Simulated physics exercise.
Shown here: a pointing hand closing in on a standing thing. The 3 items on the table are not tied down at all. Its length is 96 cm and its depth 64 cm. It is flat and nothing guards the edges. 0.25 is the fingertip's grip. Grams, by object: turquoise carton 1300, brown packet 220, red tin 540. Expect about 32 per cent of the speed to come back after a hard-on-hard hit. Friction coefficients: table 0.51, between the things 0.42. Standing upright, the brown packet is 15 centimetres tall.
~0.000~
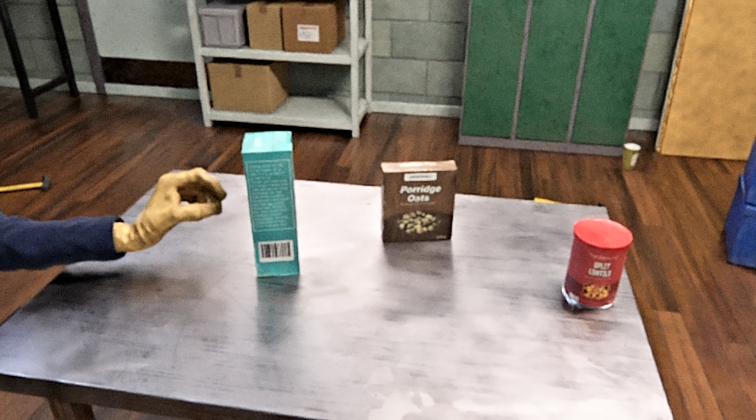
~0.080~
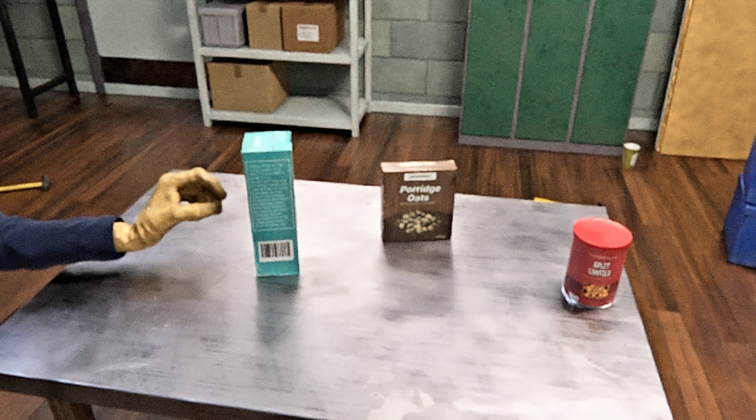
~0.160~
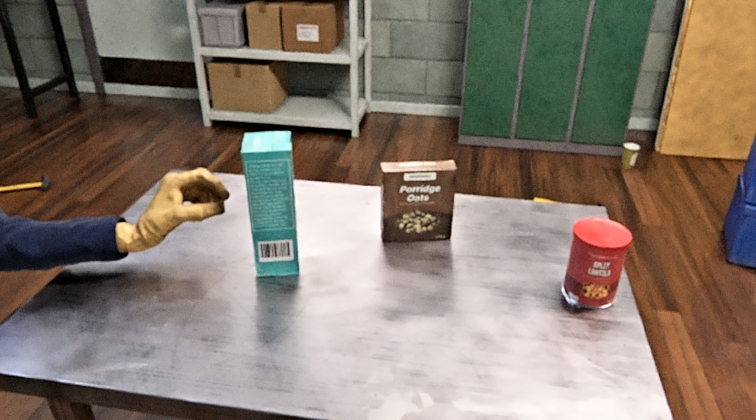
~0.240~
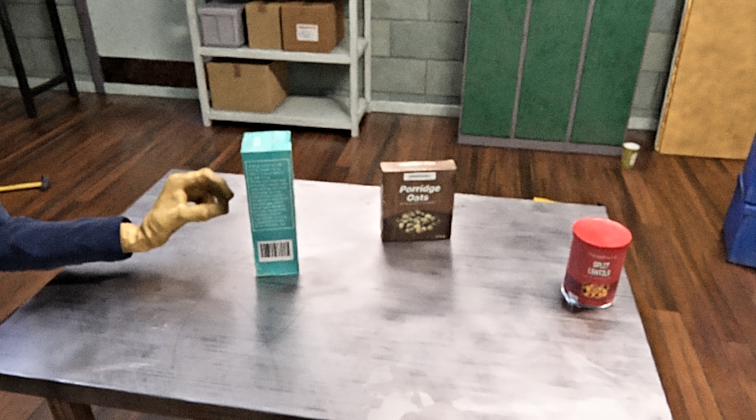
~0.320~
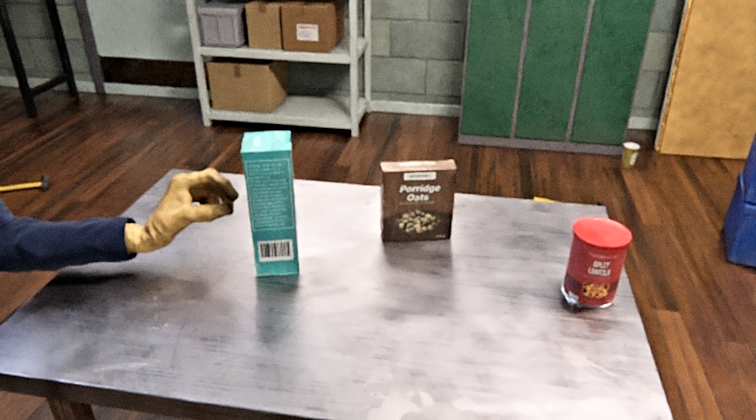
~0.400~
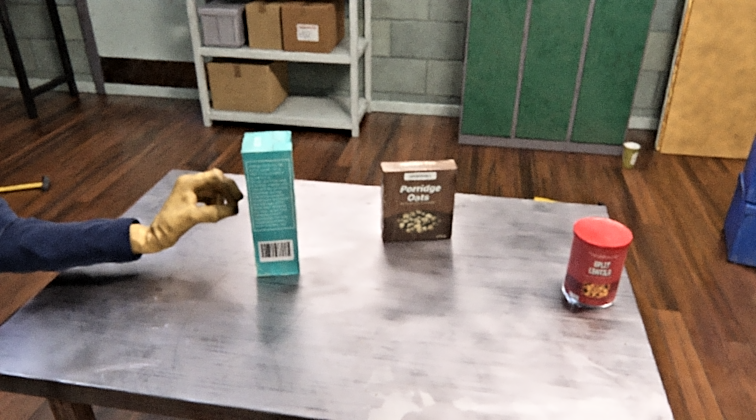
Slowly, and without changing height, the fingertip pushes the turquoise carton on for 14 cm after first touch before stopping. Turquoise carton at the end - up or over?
Goes down.
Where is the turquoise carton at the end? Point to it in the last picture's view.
At about (378, 242).
After 1.00 s, finger moved 9 cm; turquoise carton 16° off upright near (297, 201).
After 1.40 s, finger moved 13 cm; turquoise carton on its side near (366, 233).
After 1.50 s, finger moved 14 cm; turquoise carton on its side near (377, 238).
After 2.50 s, finger moved 18 cm; turquoise carton on its side near (378, 242).
In the end (4.0 s), toppled on the table, turquoise carton; the other 2 under 5 cm from the start. At the end, from the last picture's camera, turquoise carton near (378, 242).
